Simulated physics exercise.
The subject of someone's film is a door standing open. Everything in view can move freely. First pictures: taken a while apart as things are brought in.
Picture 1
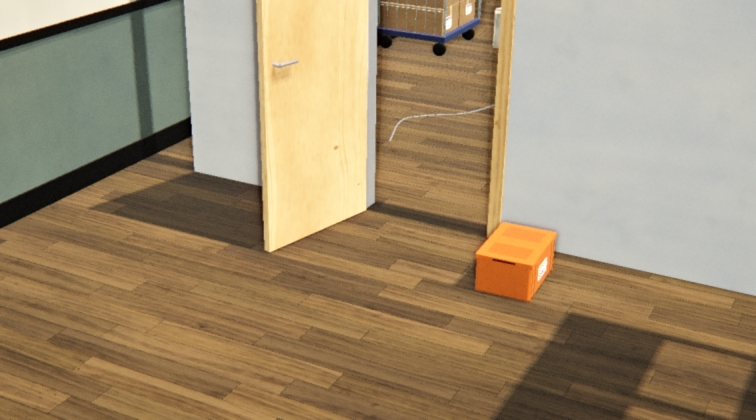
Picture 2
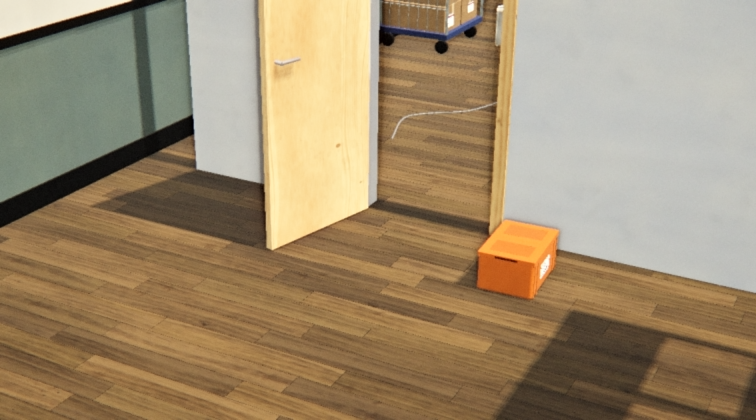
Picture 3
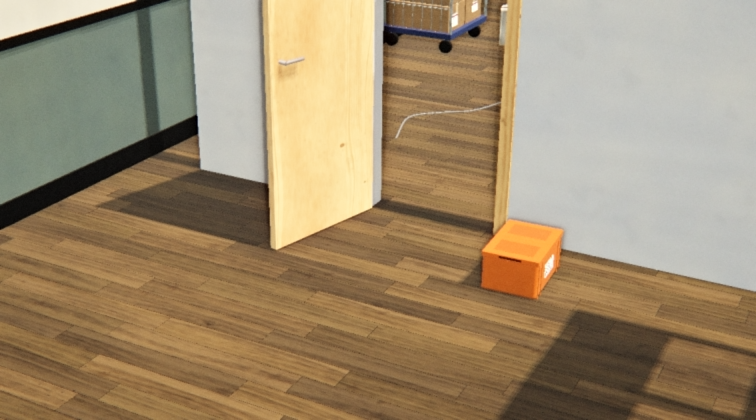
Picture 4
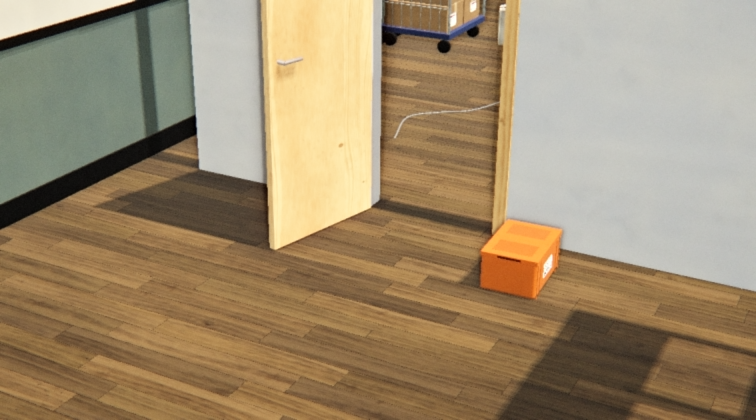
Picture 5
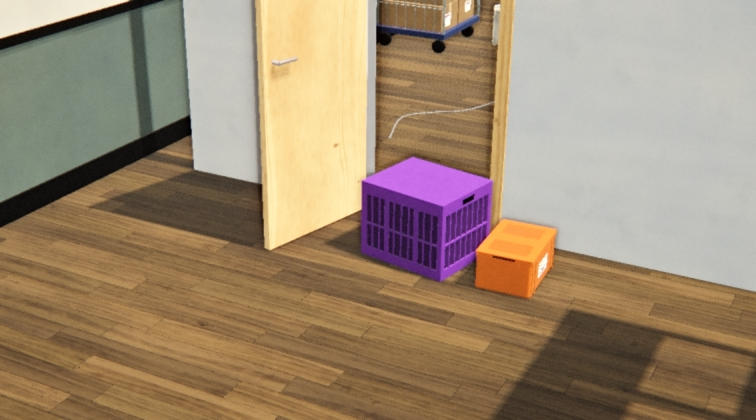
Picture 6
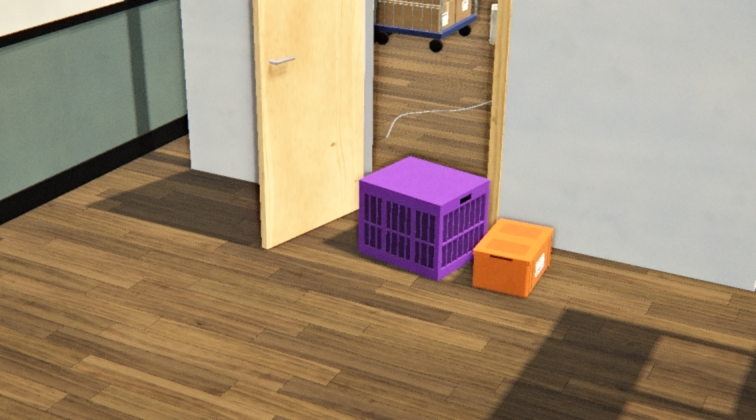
In a room with a wooden floor, a door stood wide open beside an orange box, and nothing stirred until a large purple crate appeared in the doorway, just left of the box.
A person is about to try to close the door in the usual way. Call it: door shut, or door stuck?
Door stuck.
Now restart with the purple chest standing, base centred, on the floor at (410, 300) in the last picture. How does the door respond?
Observation: Afterwards the door travels the full way.
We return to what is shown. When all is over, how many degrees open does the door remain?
The door ends up some 65° open.
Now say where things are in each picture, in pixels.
In the first frame, door wide open and still; orange tote (516, 262).
In the second frame, door wide open and still; orange tote (518, 259).
In the third frame, door wide open and still; orange tote (522, 259).
In the fourth frame, door wide open and still; orange tote (521, 259).
In the fifth frame, door wide open and still; orange tote (516, 258).
In the sixth frame, door wide open and still; purple chest (423, 216); orange tote (513, 258).
Then, 0.40 s later than the last frame, open by 95°.
Then, 0.70 s later than the last frame, open by 80°.
Then, 1.00 s later than the last frame, open by 65°.
When it is over, open by 64°; both as before. End places, in pixels of the last picture, purple chest near (425, 216).
